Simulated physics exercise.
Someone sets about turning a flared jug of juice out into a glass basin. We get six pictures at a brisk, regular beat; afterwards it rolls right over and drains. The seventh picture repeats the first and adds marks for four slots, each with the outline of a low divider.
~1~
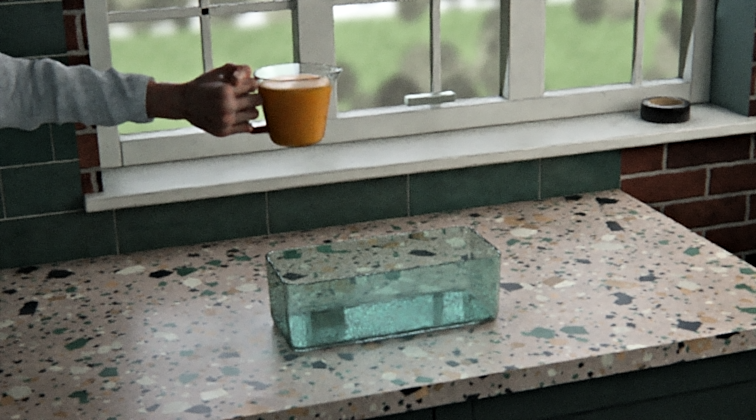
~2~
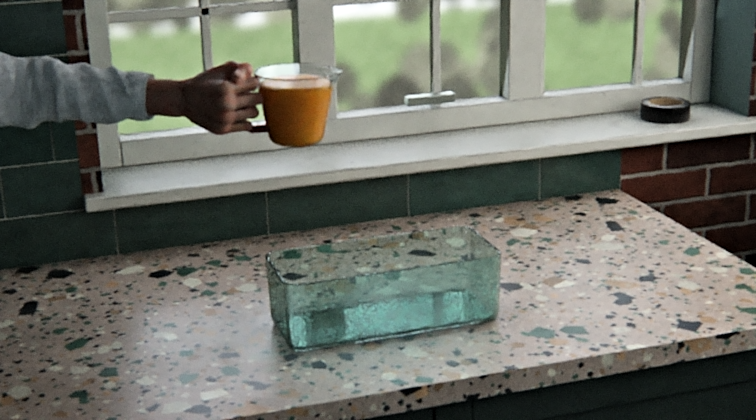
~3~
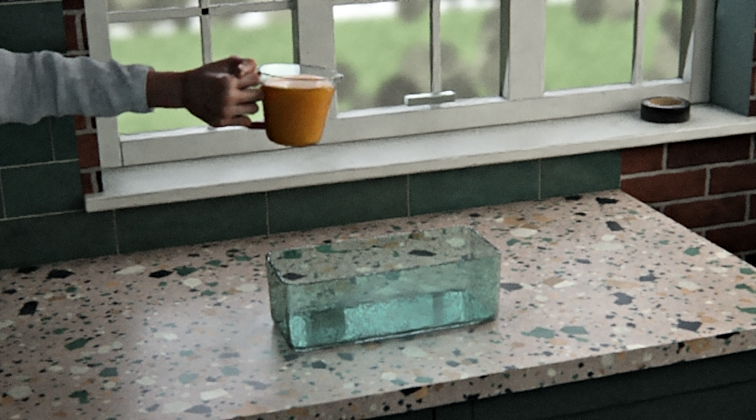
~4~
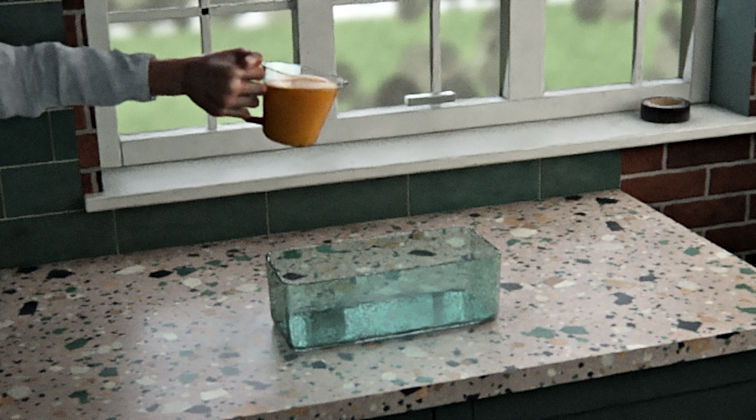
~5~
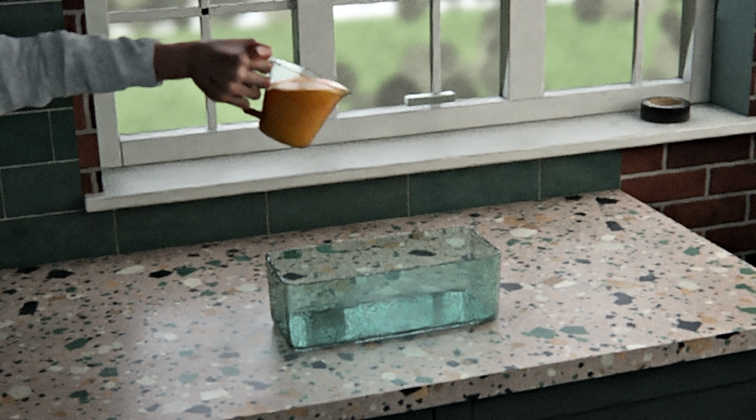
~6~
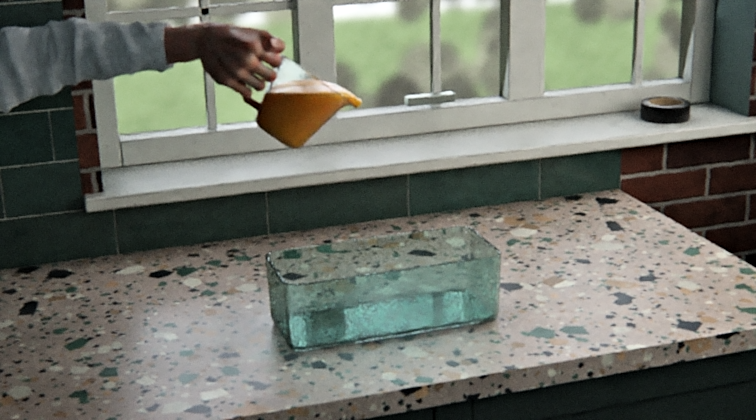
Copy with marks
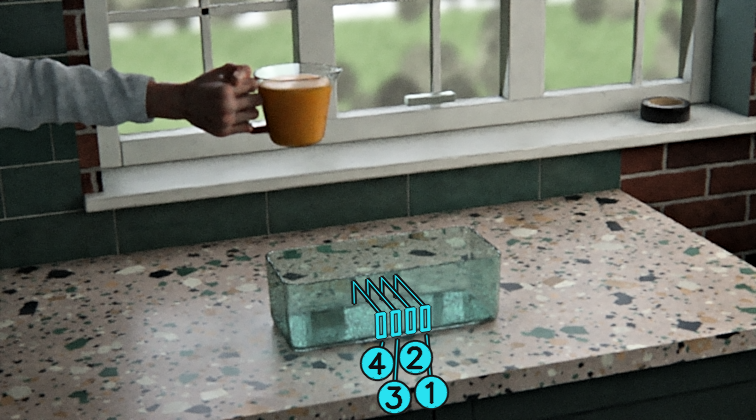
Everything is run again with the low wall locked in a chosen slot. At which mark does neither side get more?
Choose 2.
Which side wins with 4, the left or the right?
The right side.
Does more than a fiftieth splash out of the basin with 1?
Yes.
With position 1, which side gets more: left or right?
More ends on the left.
On the marked copy, 1 at (426, 335); 2 at (412, 337); 3 at (397, 339); 4 at (382, 342).
Choosing 1, about 68 % ends left of the wall and 21 % right of it; 12 % is lost outside.
Choosing 2, about 47 % ends left of the wall and 48 % right of it; 6 % is lost outside.
Choosing 3, about 18 % ends left of the wall and 78 % right of it; 4 % is lost outside.
Choosing 4, about 9 % ends left of the wall and 86 % right of it; 5 % is lost outside.
